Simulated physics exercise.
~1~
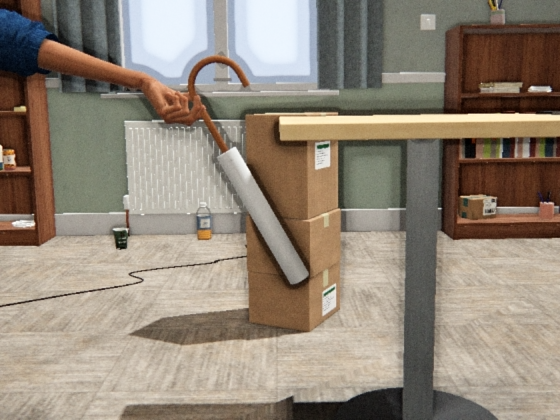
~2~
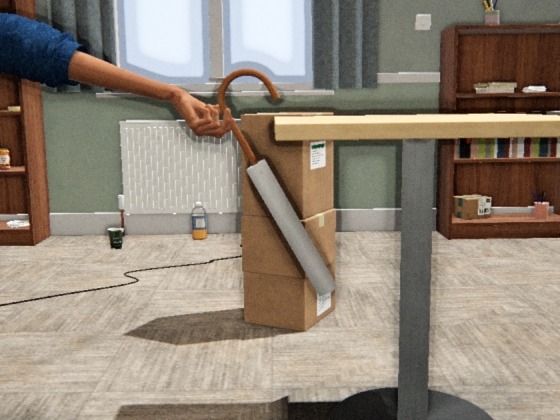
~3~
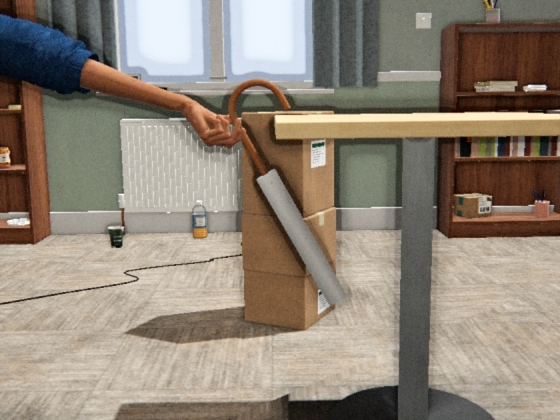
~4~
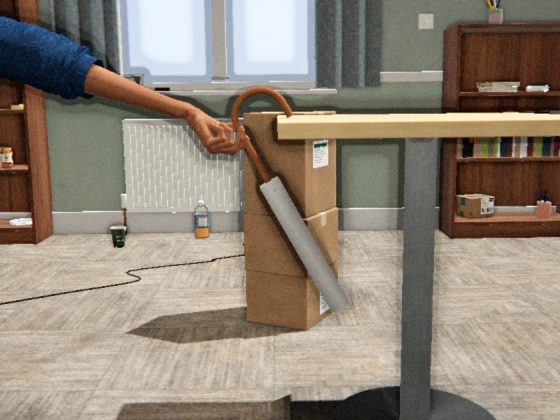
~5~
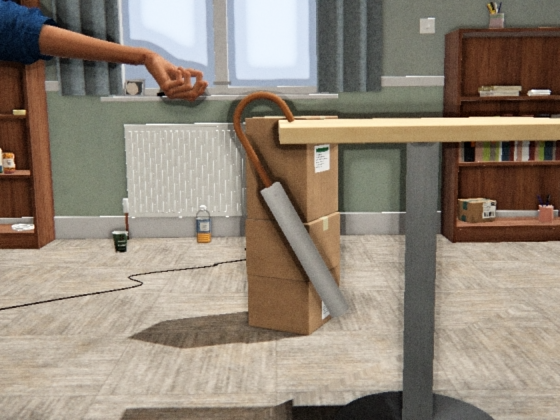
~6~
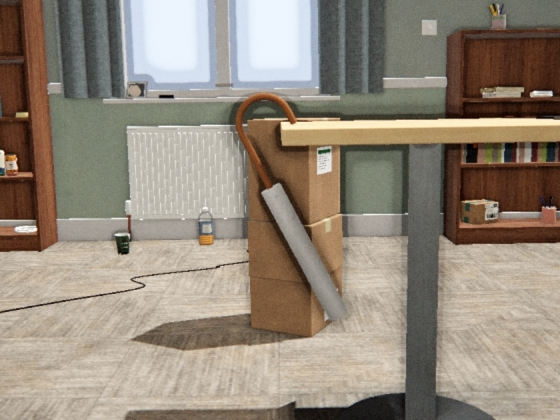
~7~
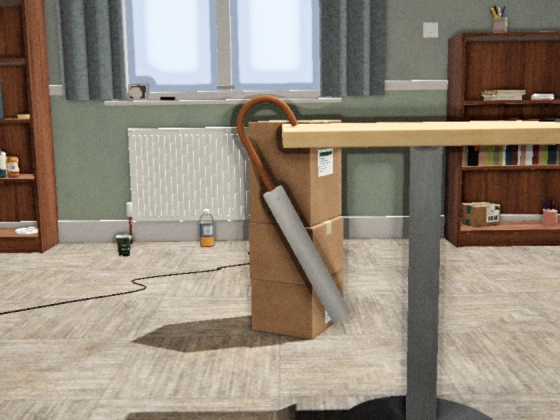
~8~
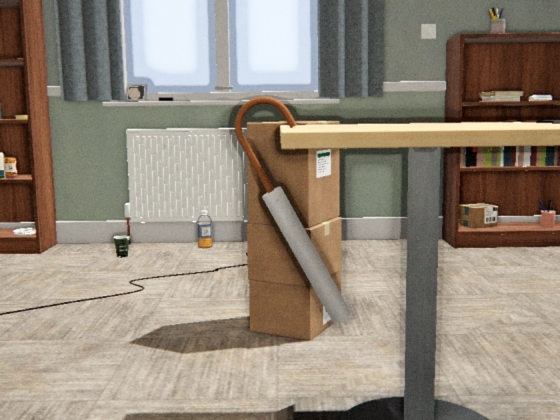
A white umbrella with a curved brown handle was moved right and lowered by a hand until its crook hooked over the edge of a table. The hand let go and drew back to the left, and the umbrella stayed hanging there at a slant.
